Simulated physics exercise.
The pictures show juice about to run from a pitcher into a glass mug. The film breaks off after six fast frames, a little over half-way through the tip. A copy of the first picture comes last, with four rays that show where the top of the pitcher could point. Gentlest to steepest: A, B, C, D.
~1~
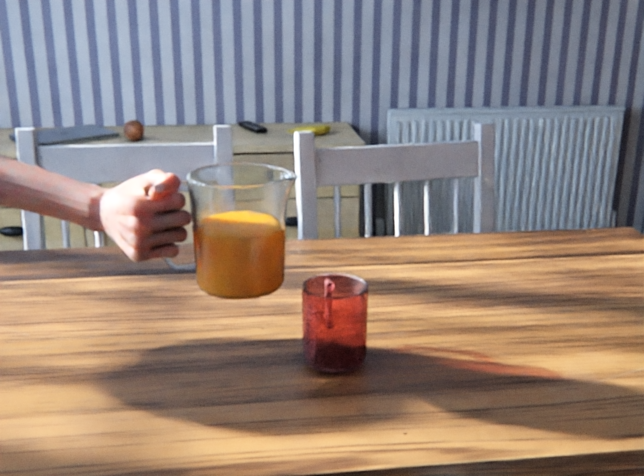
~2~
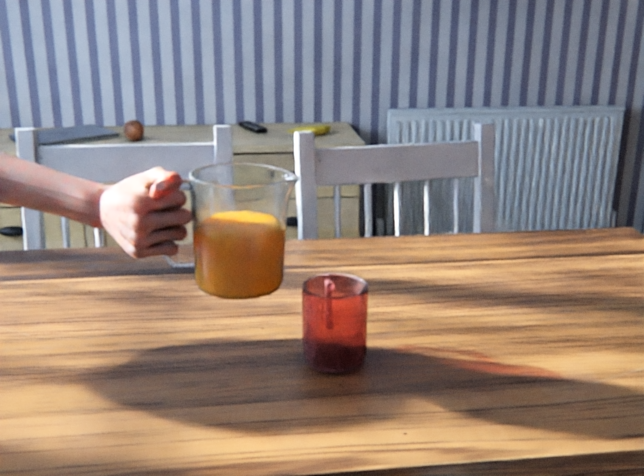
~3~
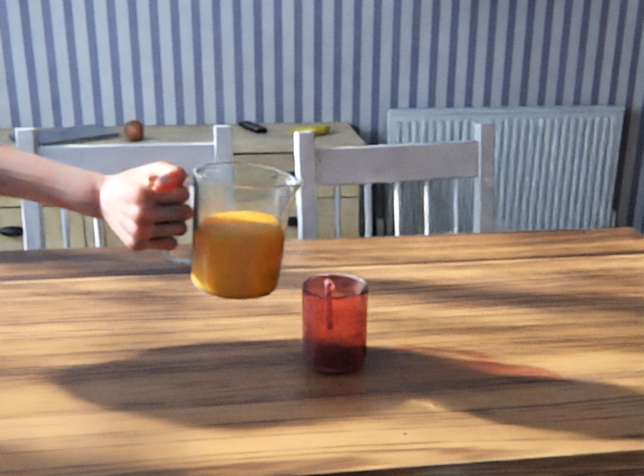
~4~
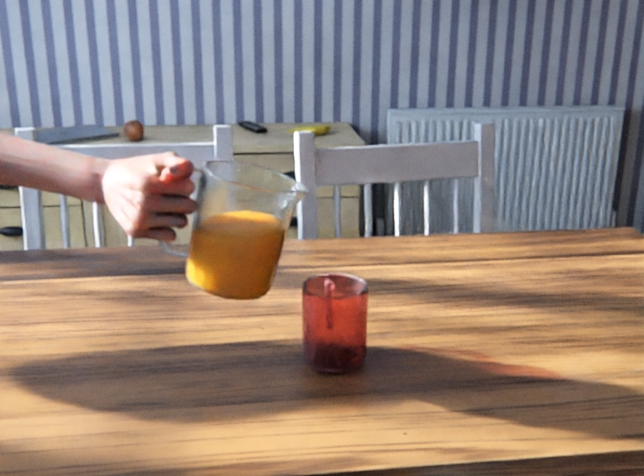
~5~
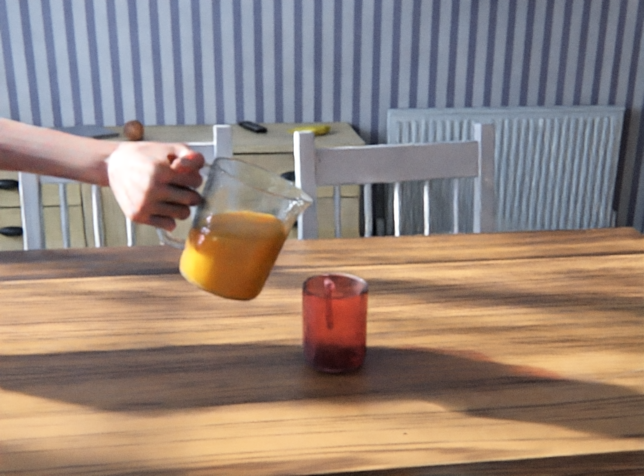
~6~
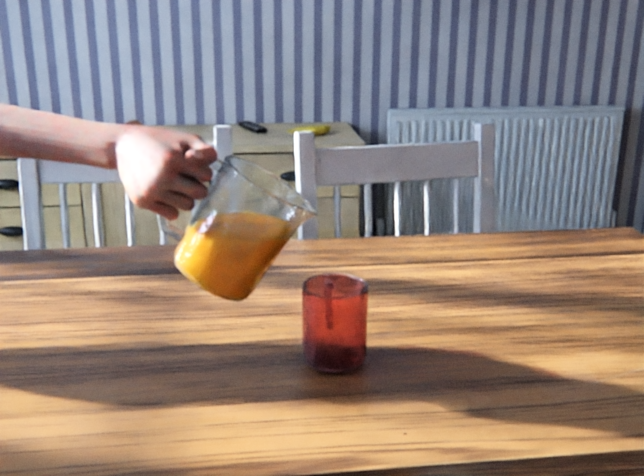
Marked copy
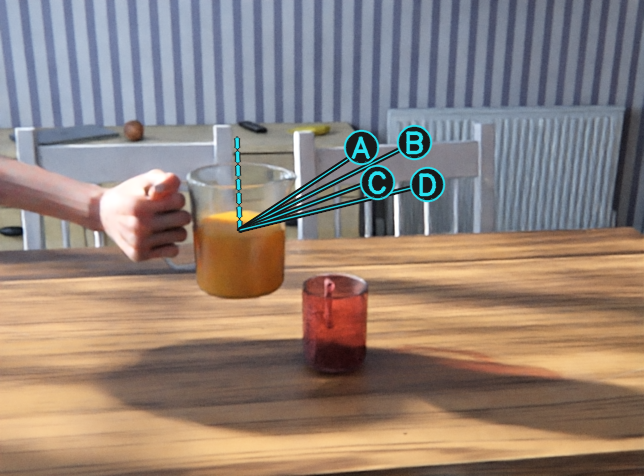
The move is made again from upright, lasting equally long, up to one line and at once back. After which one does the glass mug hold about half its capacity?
Line C.
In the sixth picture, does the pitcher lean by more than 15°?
Yes, it does.
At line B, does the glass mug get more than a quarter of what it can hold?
Yes, clearly.
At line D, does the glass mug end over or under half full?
Over.
On the marked copy, A at (347, 159); B at (398, 150); C at (360, 185); D at (410, 188).
With A, the glass mug ends with about 18 % of what it can hold.
With B, the glass mug ends with about 34 % of what it can hold.
With C, the glass mug ends with about 52 % of what it can hold.
With D, the glass mug ends with about 70 % of what it can hold; 3 % of the juice is spilt.
